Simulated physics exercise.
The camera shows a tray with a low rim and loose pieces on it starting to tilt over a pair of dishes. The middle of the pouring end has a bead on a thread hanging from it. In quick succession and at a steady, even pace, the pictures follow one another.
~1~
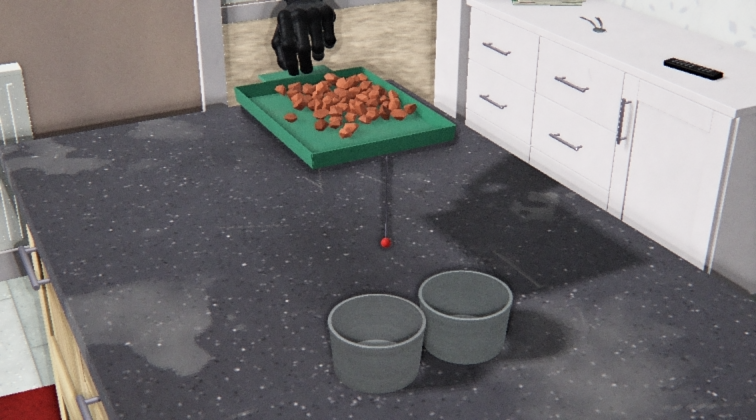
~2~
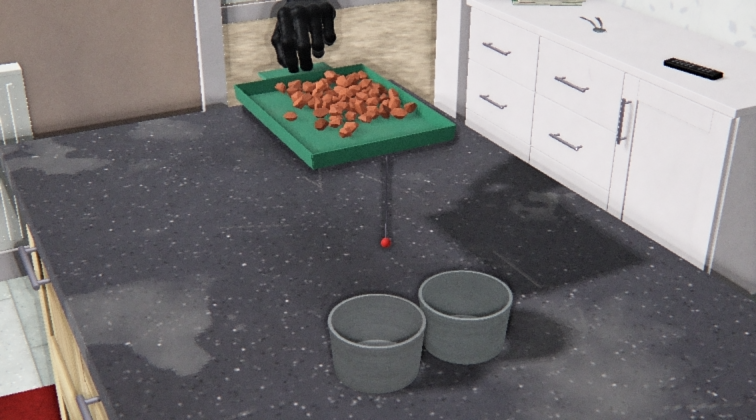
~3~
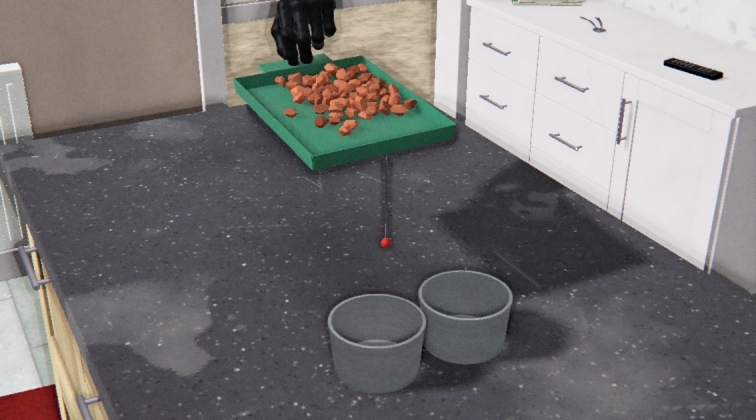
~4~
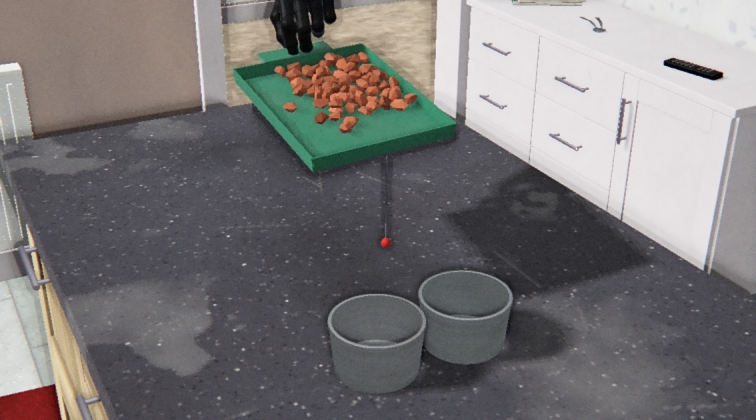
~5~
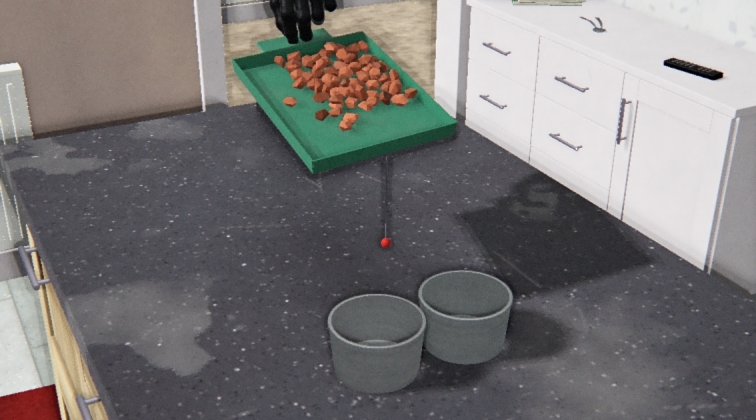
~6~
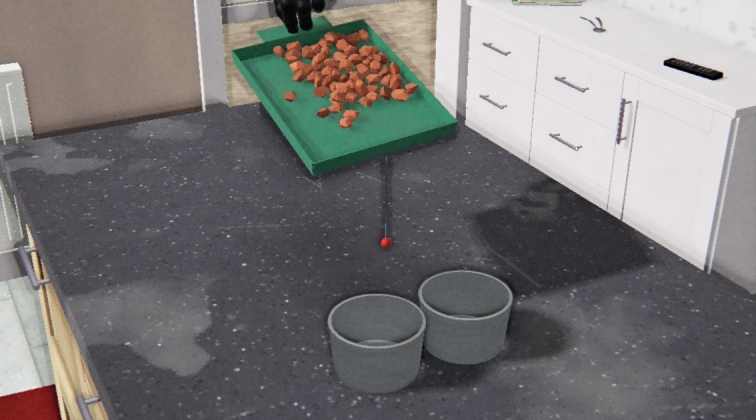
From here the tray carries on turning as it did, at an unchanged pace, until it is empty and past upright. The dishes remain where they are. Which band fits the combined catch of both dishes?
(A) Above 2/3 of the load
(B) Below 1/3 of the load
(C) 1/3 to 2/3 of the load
B, below 1/3 of the load.
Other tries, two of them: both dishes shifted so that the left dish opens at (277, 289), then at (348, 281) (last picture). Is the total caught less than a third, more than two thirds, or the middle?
First the middle third, then above two thirds.
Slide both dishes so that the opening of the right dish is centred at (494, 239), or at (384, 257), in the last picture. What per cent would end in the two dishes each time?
About 10 per cent, then about 40 per cent.
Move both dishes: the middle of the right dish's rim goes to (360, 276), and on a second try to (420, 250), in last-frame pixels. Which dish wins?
Taking them in turn, it's the one to the right and then the one to the left.
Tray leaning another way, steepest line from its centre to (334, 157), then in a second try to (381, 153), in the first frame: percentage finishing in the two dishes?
That comes to 0 per cent the first time and 20 per cent the second.
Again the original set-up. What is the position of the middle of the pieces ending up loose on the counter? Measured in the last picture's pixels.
(345, 324), roughly.
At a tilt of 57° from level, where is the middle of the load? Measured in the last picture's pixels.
Near the pixel (355, 136).
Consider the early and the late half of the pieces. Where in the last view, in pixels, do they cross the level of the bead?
Early half: (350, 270); late half: (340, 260).
Soon after the last picture, tray tipped steeply; most on the tray; a small part in the air.
A little later, tray tipped right over; about half on the tray; a stray few in the left dish; about a third outside both; about a quarter in the air.
Later still, tray tipped past a quarter turn; a stray few in the left dish; a stray few in the right dish; nearly all outside both.
At rest, tray tipped past a quarter turn; a stray few in the left dish; a stray few in the right dish; nearly all outside both.
